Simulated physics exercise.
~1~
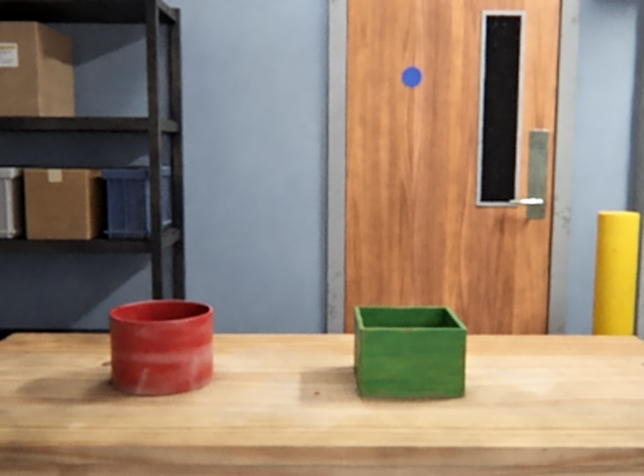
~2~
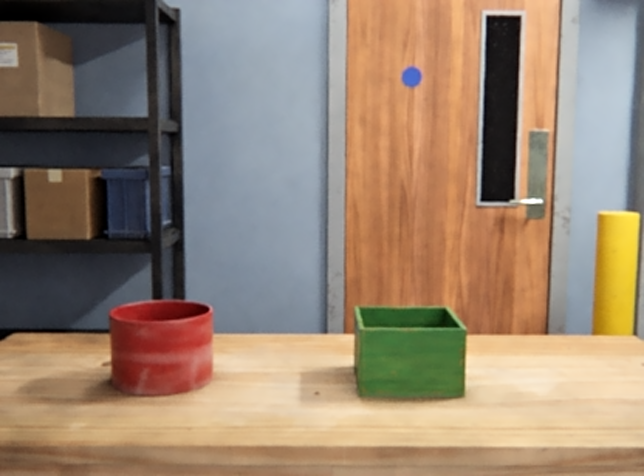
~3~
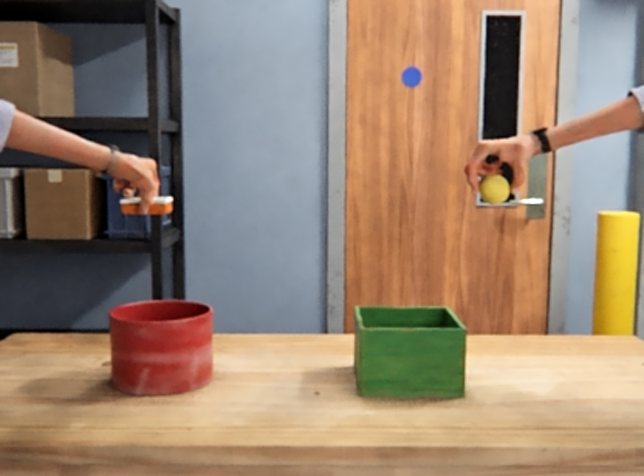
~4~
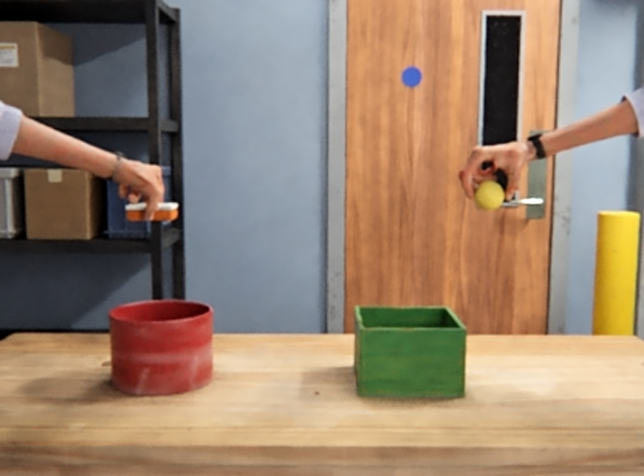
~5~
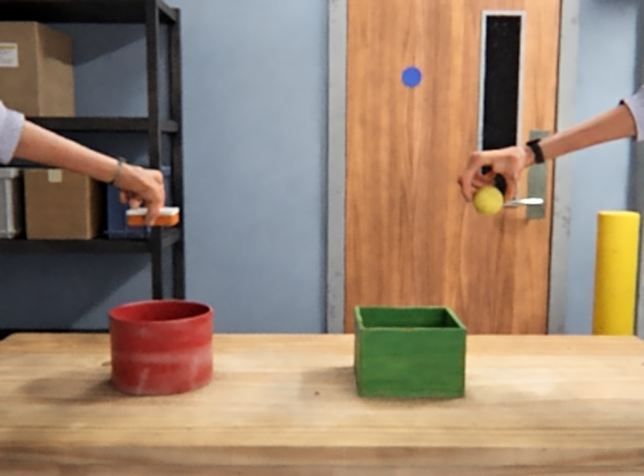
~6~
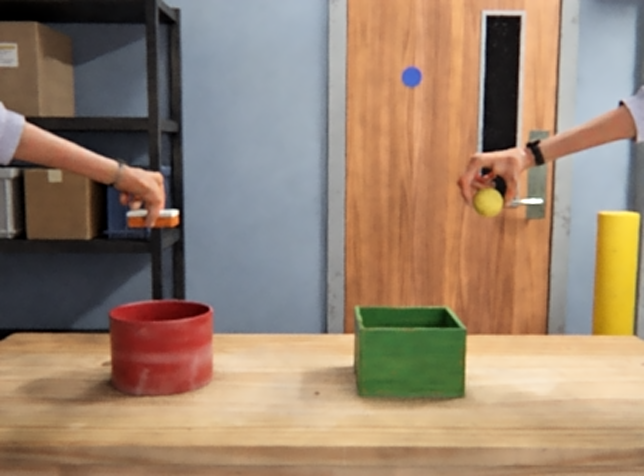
The video shows a red round container and a green square one on a wooden table; two hands then appear above them, the left holding an orange and white sponge, the right a yellow lemon, shifting slightly before staying still.
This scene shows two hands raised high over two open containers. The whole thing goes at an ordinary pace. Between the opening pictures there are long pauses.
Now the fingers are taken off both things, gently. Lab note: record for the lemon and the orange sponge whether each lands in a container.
Recorded: Lemon - out; orange sponge - in.
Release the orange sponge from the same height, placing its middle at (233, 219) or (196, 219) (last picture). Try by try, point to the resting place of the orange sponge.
Rest position (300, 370) for the first setting, (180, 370) for the second.
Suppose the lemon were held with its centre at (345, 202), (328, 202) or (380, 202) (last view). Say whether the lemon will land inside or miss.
Each spot in order, it finishes off target then finishes off target then finishes in the opening.
Then, 0.18 s after the last picture, lemon moved well along near (486, 251); orange sponge moved about its own width near (155, 266).
At rest, the lemon falls beside it, near (482, 367); the orange sponge is caught, near (157, 369).
